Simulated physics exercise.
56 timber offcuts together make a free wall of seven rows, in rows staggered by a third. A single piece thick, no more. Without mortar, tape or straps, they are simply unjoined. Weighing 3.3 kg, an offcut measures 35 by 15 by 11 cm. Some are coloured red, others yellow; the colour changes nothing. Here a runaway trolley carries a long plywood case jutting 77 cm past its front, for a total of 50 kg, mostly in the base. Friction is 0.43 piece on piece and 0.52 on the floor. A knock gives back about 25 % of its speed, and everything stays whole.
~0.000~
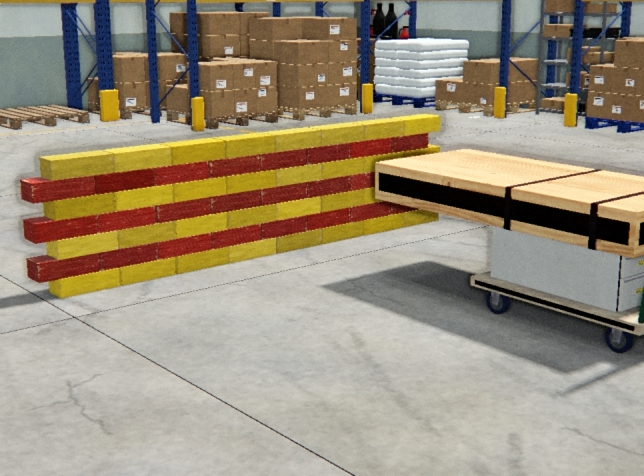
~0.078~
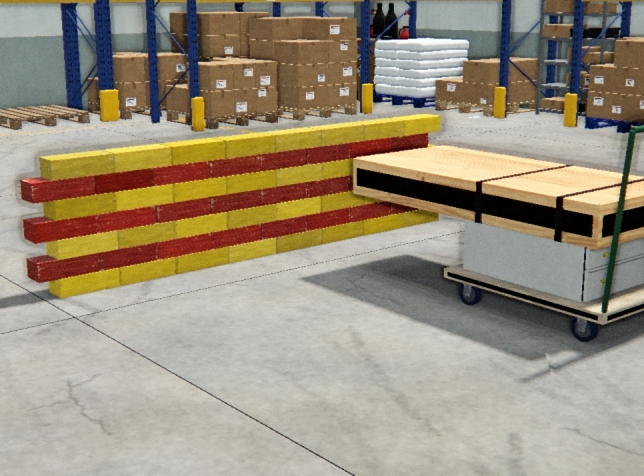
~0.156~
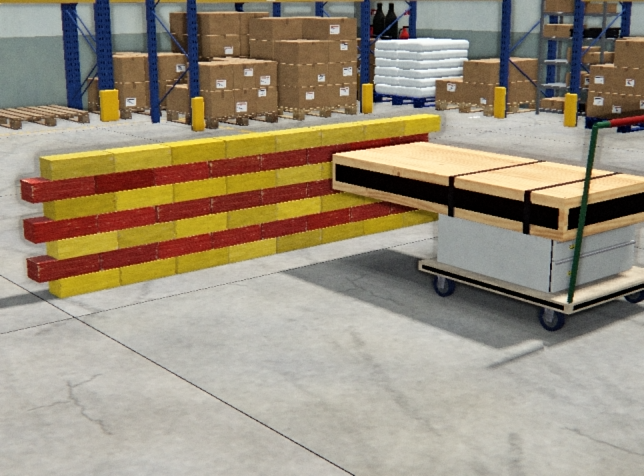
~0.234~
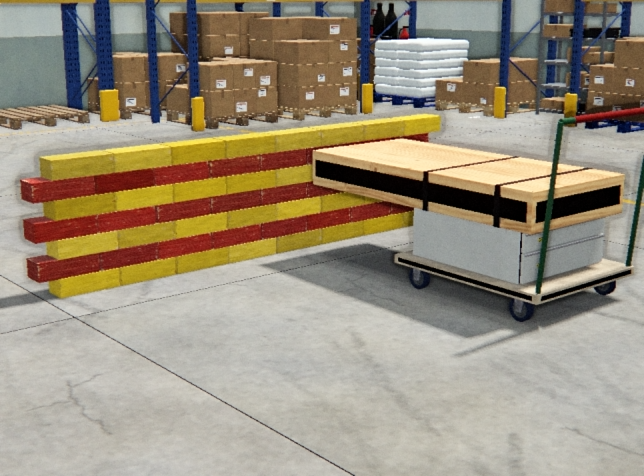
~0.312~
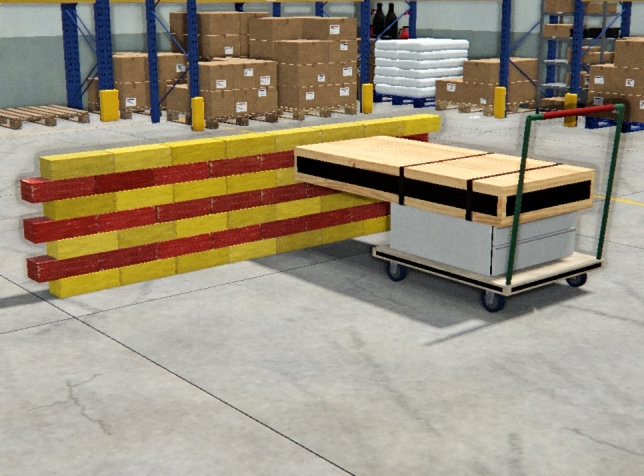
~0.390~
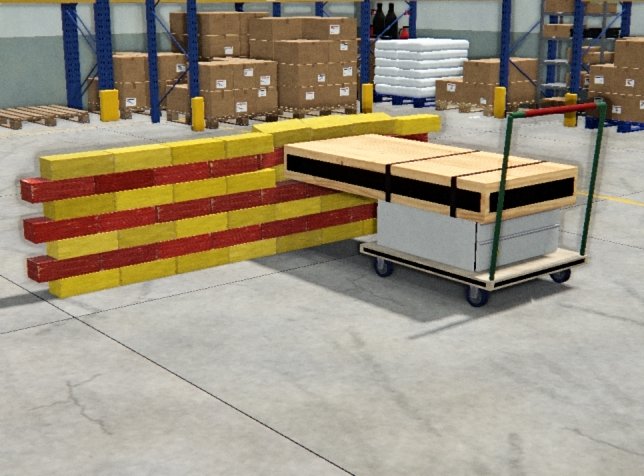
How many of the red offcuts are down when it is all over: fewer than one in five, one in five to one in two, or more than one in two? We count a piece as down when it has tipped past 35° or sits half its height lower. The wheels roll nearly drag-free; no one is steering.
Fewer than one in five.
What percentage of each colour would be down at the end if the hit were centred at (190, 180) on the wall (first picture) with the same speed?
Yellow 20 %, red 20 %.
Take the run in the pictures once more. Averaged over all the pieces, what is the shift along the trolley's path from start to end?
Mean shift: Around 15 cm.
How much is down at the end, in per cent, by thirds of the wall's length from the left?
Per cent - left 0, middle 20, right 30.
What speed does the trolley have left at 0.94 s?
Speed: Close to 1.2 m/s.
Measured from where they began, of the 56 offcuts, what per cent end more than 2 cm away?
Shifted fraction is 40 per cent.
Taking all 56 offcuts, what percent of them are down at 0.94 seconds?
By that time it is 15 percent.
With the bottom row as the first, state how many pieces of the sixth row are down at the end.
3 of them.
Around 0.56 s, load 31 cm past the wall's line, still rolling; 3 of the 24 red offcuts down (9 of 56 in all colours); top red offcut tipped 23°, 7 cm lower; top yellow offcut displaced 34 mm.
Around 0.94 s, load 77 cm past the wall's line, still rolling; 3 of the 24 red offcuts down (9 of 56 in all colours); top red offcut tipped 36°, 50 cm lower; top yellow offcut displaced 33 mm.
Finally (2.2 s), load 88 cm past the wall's line, stopped; 3 of the 24 red offcuts down (9 of 56 in all colours); top red offcut 54 cm lower; top yellow offcut displaced 39 mm. That is 12 per cent. Seen by the last camera, middles, top red offcut near (248, 227), top yellow offcut near (410, 125).
